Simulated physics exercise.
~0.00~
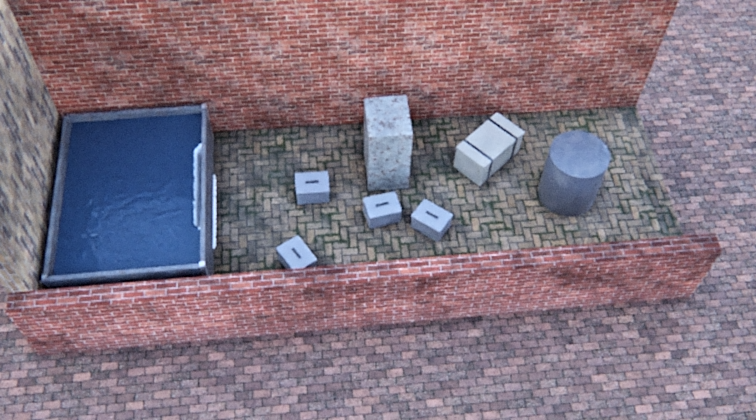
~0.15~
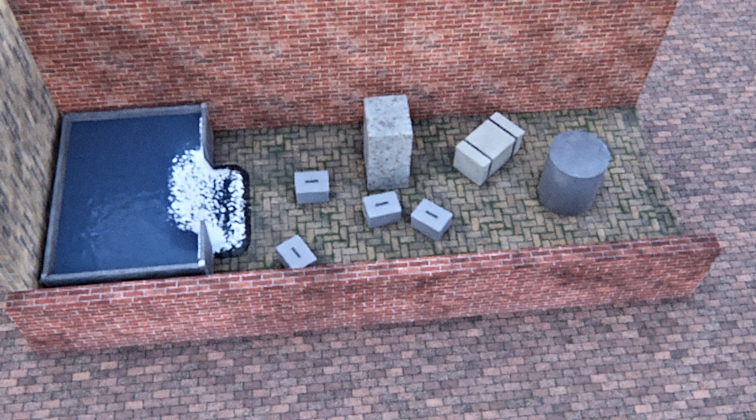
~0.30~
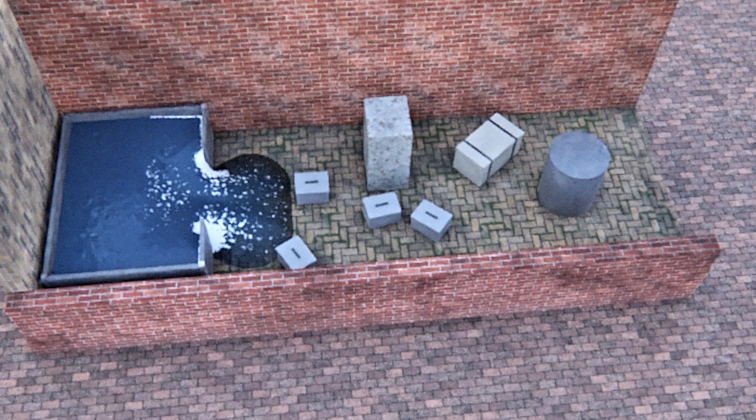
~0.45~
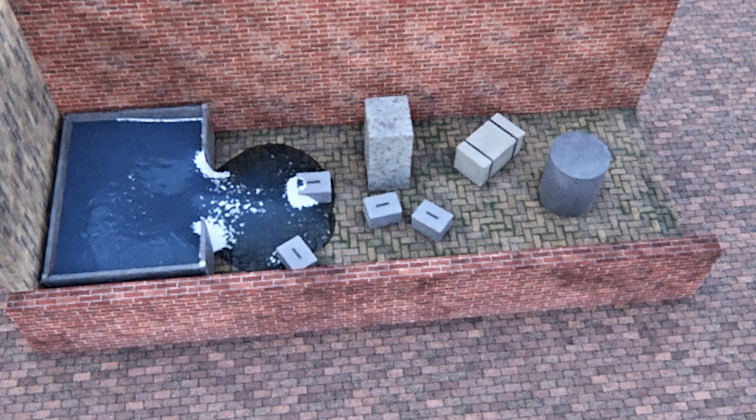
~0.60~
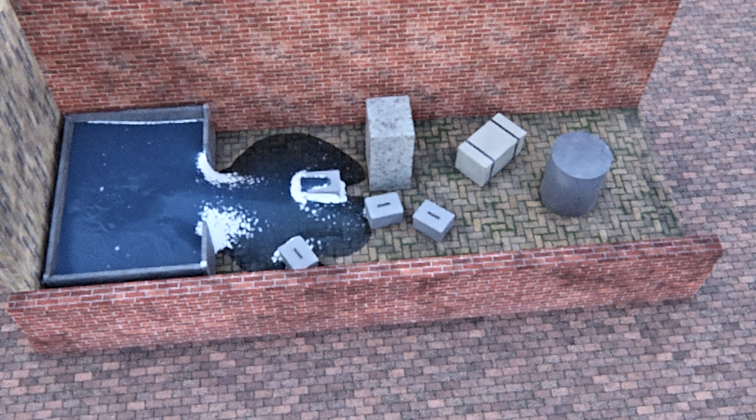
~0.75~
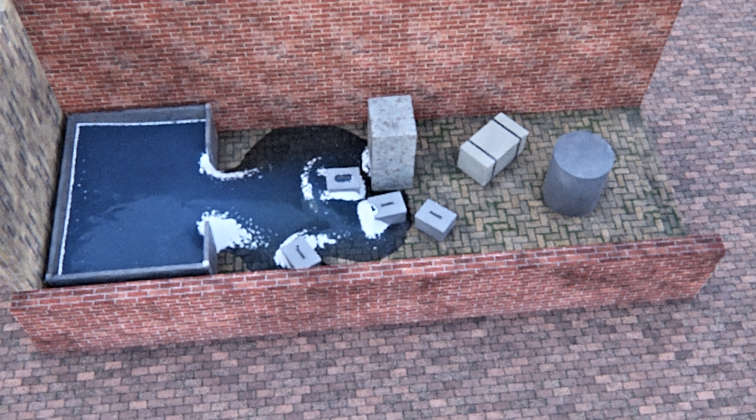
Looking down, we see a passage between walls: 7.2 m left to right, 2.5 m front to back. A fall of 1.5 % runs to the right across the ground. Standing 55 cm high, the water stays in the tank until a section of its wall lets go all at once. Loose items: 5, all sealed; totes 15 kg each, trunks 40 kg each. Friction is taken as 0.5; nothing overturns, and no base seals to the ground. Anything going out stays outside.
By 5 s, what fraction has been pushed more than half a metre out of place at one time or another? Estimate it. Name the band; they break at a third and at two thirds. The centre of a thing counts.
Two thirds and up.
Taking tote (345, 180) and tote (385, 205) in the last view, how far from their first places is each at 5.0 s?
The one named first has moved 350 cm, the other 200 cm.
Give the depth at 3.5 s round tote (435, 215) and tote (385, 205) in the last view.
Around 5 cm and 14 cm.
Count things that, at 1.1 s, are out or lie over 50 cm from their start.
I make it 0.
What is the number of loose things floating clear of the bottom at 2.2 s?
The count is 1.
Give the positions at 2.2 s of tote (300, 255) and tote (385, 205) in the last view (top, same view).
Around (425, 257) and (505, 188).
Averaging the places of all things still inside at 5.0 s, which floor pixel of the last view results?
Near (573, 194).
After 1.1 s 0 of 5 are over 50 cm from their spots; 0 afloat.
After 2.2 s 4 of 5 are over 50 cm from their spots; 1 afloat.
After 3.5 s 5 of 5 are over 50 cm from their spots; 2 afloat.
After 5.0 s 5 of 5 are over 50 cm from their spots, and 5 have been at some point; 0 afloat.
